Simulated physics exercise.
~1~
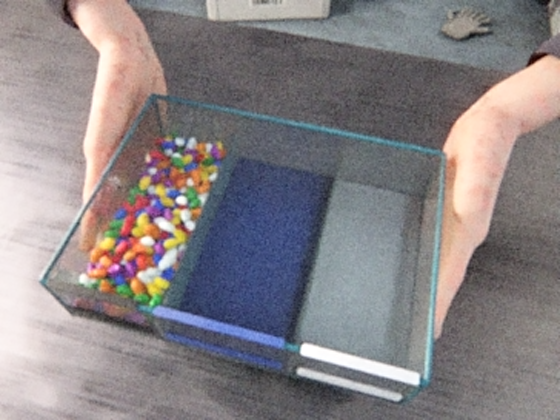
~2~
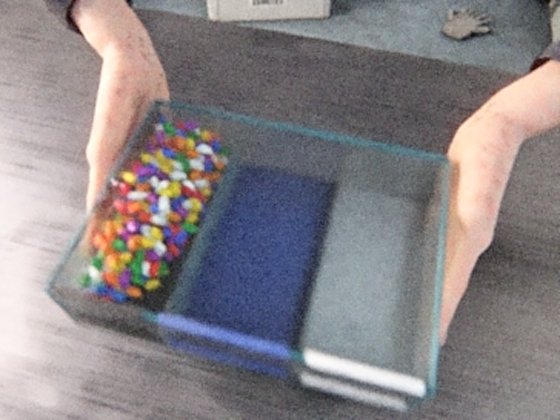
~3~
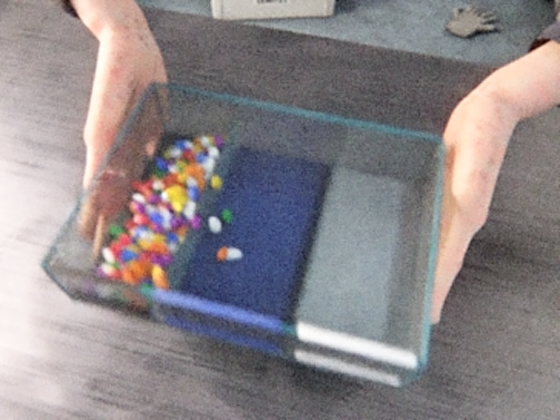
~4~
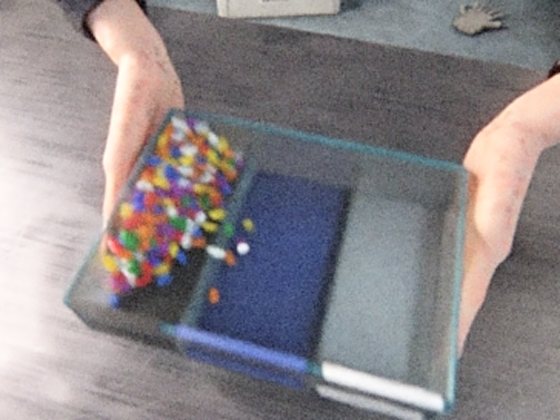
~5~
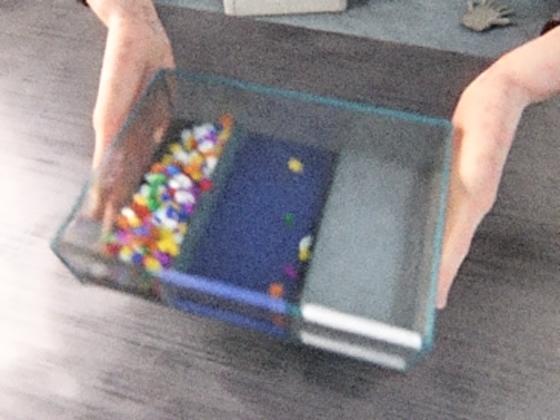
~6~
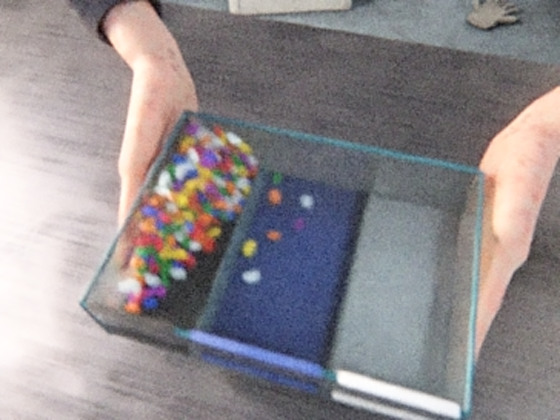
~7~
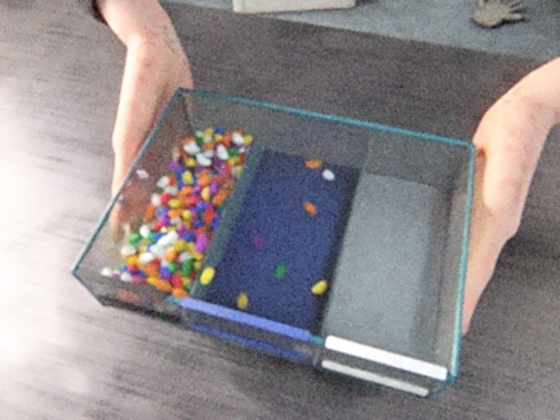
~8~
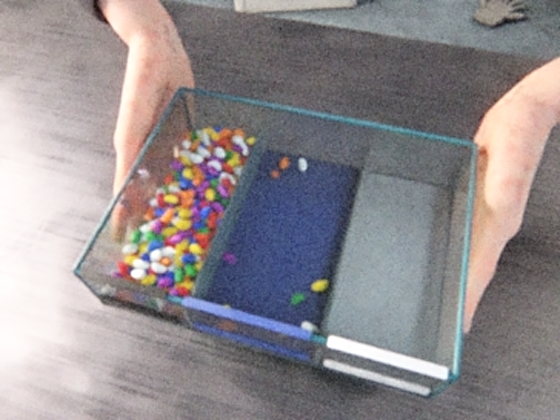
On a dark, streaked tabletop, two hands hold a clear, lidded box divided into three sections, with colourful jelly beans heaped in the black-floored section at left. The blue middle section and the pale one at right start out empty. The hands begin shaking the box back and forth, and the beans shift and bunch up inside. A few hop over the partition into the blue section, then several more follow and scatter across it as the shaking goes on. Finally the box steadies, with most beans still at left, a handful on the blue, and none on the pale floor.
